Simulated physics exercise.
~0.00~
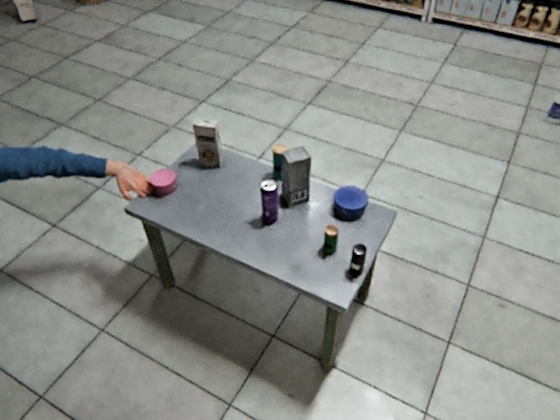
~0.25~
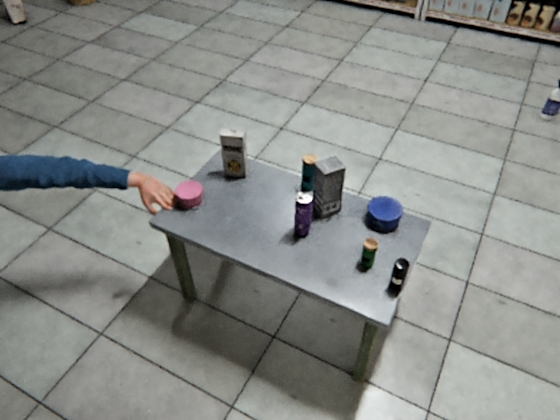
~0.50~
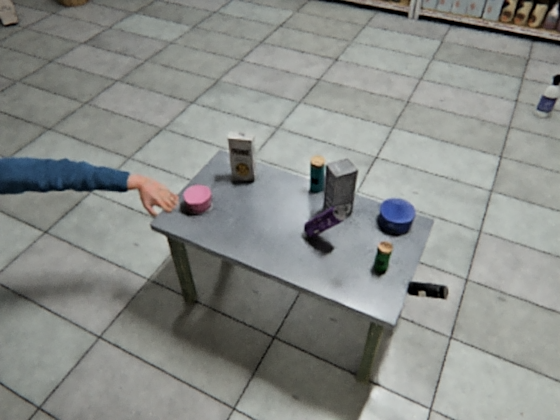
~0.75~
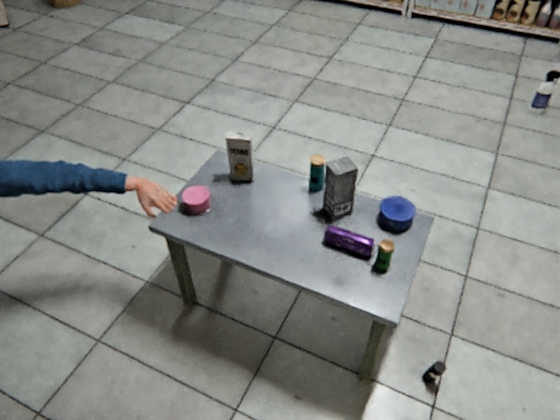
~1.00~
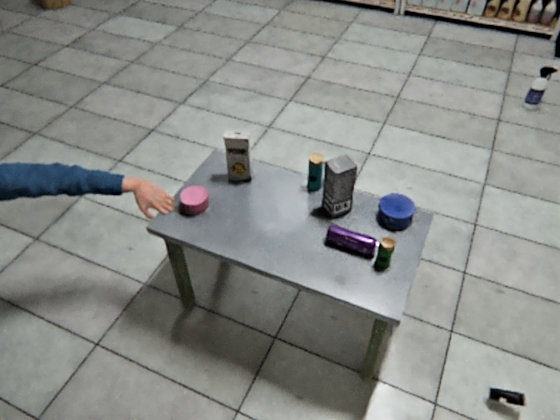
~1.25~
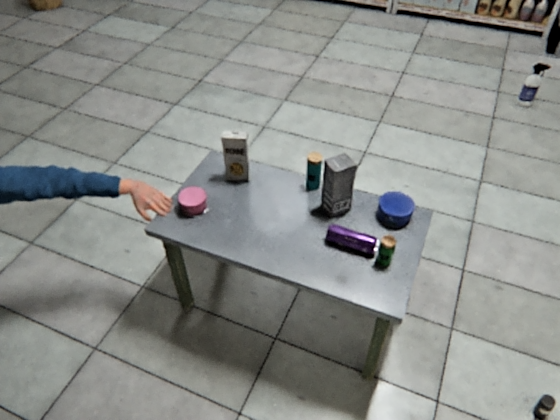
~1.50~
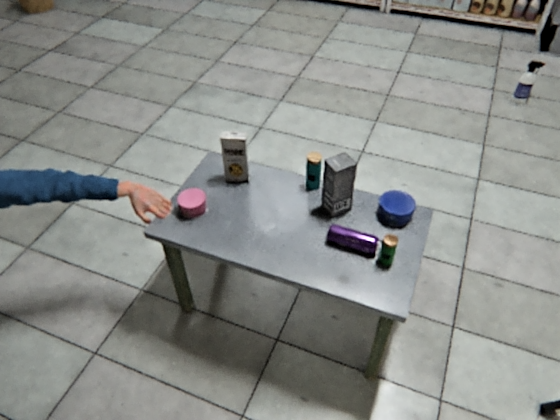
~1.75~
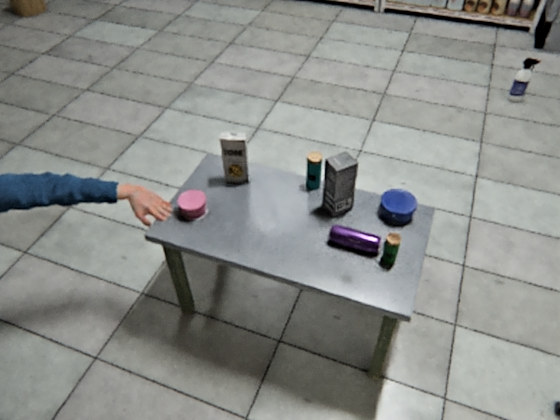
On a grey table, a purple can tips over while a black shaker falls off.
